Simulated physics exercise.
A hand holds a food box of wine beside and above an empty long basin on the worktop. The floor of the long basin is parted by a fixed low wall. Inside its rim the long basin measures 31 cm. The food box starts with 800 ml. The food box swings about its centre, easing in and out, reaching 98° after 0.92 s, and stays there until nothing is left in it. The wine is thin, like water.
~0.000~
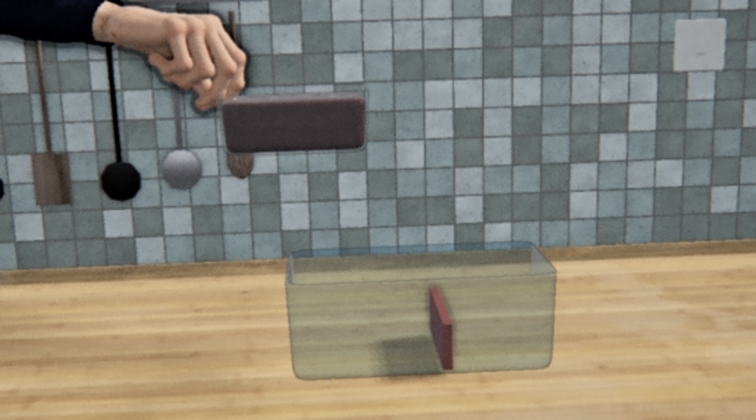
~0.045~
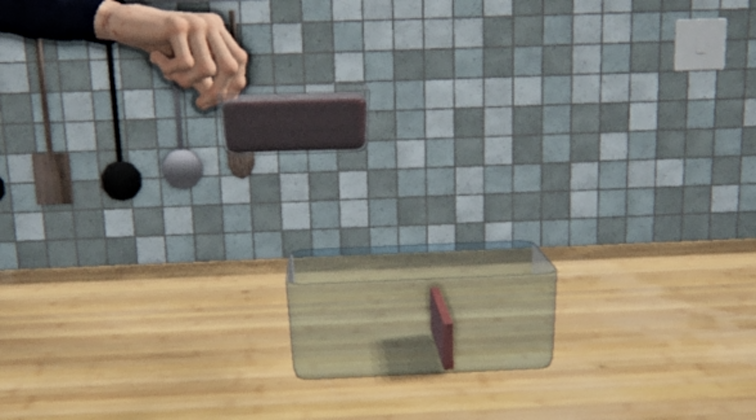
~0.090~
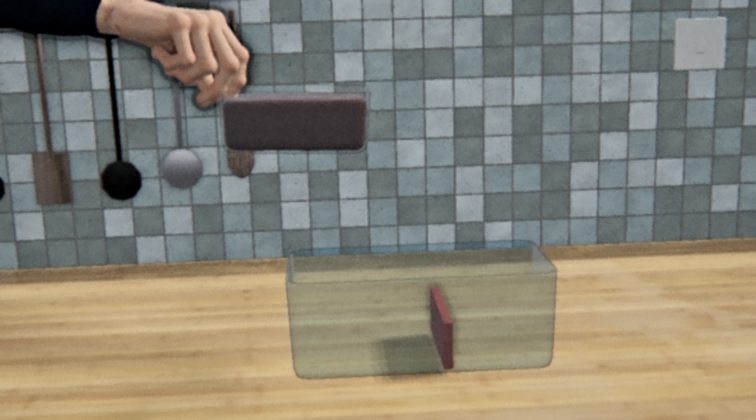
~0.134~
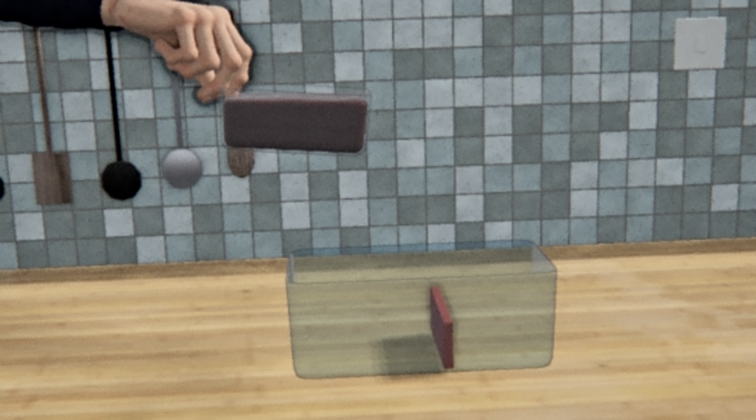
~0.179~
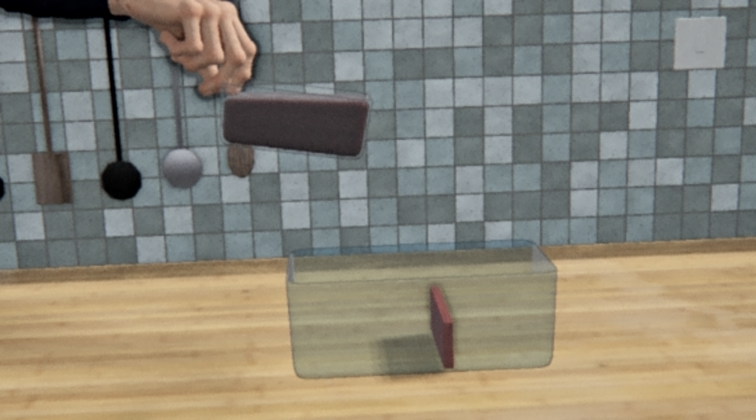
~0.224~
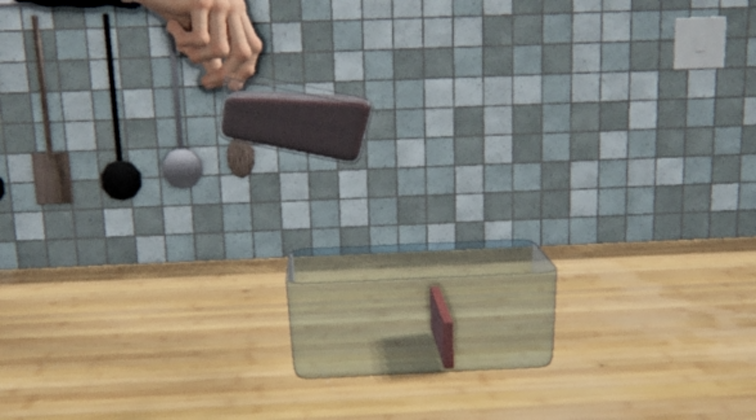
The video shows a hand beside a dark, wine-coloured food box above a clear long basin with a reddish upright divider on a wooden worktop. The box gradually tilts, its right end dipping, as the hand shifts slightly right.
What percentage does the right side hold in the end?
Roughly 47 per cent is past the wall.
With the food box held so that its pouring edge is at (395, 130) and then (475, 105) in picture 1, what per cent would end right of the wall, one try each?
In turn about 65 and 75 per cent.
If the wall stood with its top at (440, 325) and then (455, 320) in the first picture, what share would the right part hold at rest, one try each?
In turn about 50 and 35 per cent.
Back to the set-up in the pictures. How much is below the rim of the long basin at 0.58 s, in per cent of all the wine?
Some 14 per cent.
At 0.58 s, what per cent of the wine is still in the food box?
Some 36 per cent.
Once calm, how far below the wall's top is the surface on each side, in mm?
Left about 44 mm, right about 36 mm.
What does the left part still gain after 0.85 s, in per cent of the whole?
Near 12 in a hundred.
After 0.58 s the tilt is 69° and 36 per cent is still to pour, 4 is left of the wall and 10 right of it.
After 0.85 s the tilt is 96° and 7 per cent is still to pour, 33 is left of the wall and 48 right of it.
After 1.12 s the tilt is 98° and 1 per cent is still to pour, 43 is left of the wall and 47 right of it.
After 1.42 s the tilt is 98° and 0 per cent is still to pour, 46 is left of the wall and 47 right of it.
In the end 46 per cent lies left of the wall, 47 right of it and 7 outside.
